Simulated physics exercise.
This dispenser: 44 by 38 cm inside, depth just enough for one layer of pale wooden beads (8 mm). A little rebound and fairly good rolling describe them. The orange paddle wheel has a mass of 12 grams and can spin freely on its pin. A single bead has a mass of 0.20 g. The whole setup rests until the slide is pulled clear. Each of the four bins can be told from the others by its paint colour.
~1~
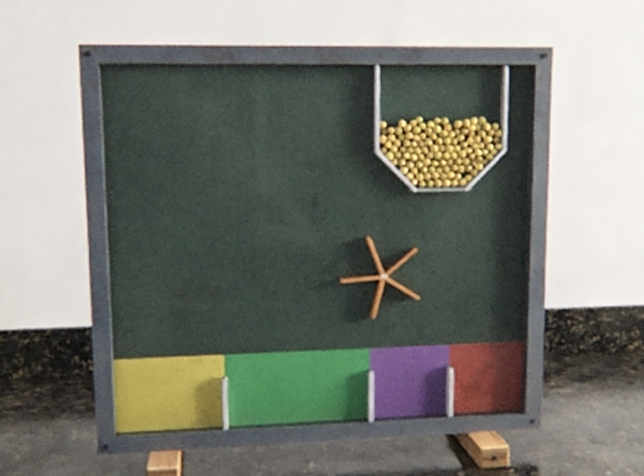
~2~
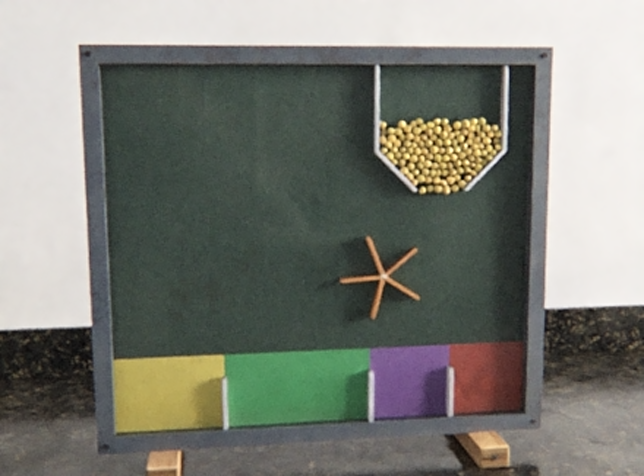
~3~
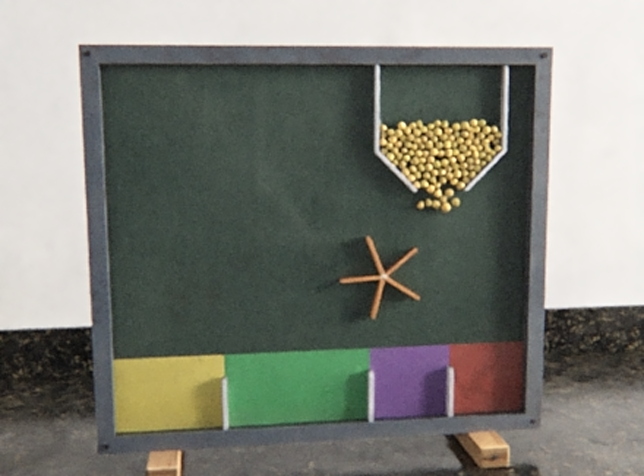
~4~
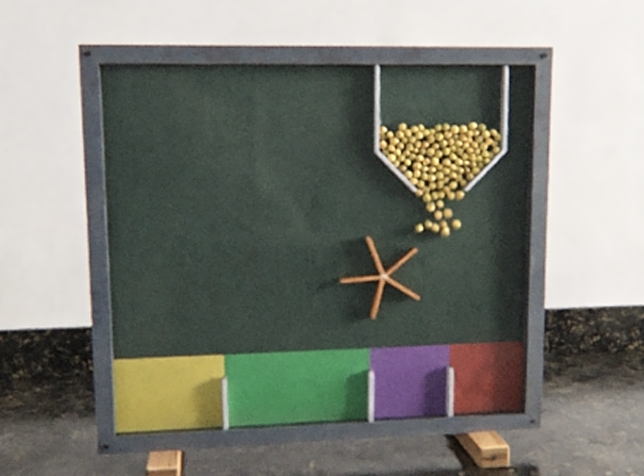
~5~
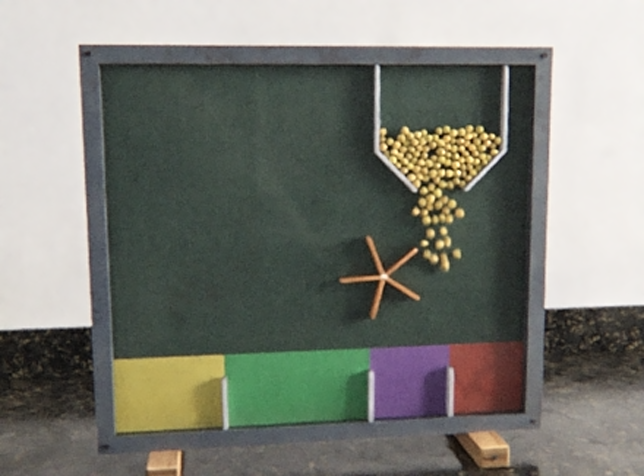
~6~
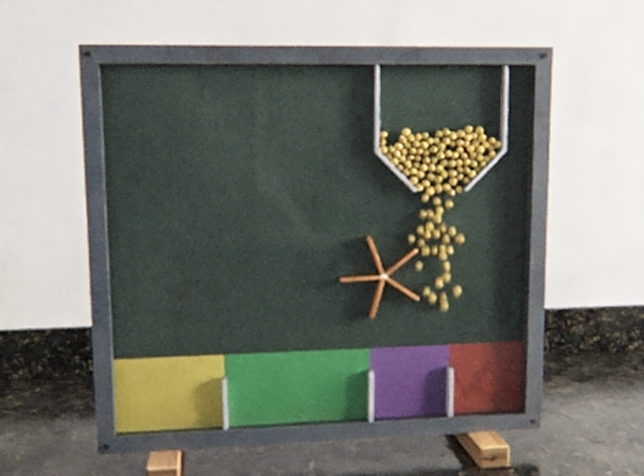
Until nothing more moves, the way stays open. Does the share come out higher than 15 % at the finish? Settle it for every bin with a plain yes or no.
Red bin - yes; purple bin - yes; green bin - no; yellow bin - no.
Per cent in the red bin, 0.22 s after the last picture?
Close to 15 % of the load.
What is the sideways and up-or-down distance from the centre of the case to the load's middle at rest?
It lies close to 12 centimetres right and 16 centimetres below.
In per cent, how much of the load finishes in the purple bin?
Close to 65 per cent of the load rests there.
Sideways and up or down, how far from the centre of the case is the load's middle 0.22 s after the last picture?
Right: About 13 cm; below: About 7 cm.
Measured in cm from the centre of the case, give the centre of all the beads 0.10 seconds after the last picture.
Roughly 12 centimetres to the right and 1 centimetres above.
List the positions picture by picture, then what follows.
About 120 beads; beads centred (441, 149); orange paddle wheel (383, 277); red (486, 378), purple (409, 382), green (298, 387), yellow (170, 394); slide (411, 190) to (469, 189), in the first frame.
Beads centred (441, 151); 2 out, bottom bead (423, 191), in the second frame.
Beads centred (441, 154); 8 out, bottom bead (446, 207), in the third frame.
Beads centred (440, 167); 18 out, bottom bead (445, 232); orange paddle wheel (383, 277), in the fourth frame.
Beads centred (441, 173); 26 out, bottom bead (445, 265), in the fifth frame.
Beads centred (438, 180); 34 out, bottom bead (444, 306); orange paddle wheel (383, 277); wall ends (224, 379), (371, 372), (450, 368), (377, 63) to (414, 190), (466, 189) to (505, 63), in the sixth frame.
Then, 0.10 s later than the last picture, the beads' middle is 12 cm right of and 1 cm above the centre; red 5 %, purple 10 %.
Then, 0.22 s later than the last picture, the beads' middle is 13 cm right of and 7 cm below the centre; red 15 %, purple 30 %.
Then, 0.45 s later than the last picture, the beads' middle is 13 cm right of and 16 cm below the centre; red 35 %, purple 60 %.
At rest 2.6 s after the last picture, red 35 %, purple 65 %, green 0 %, yellow 0 %.
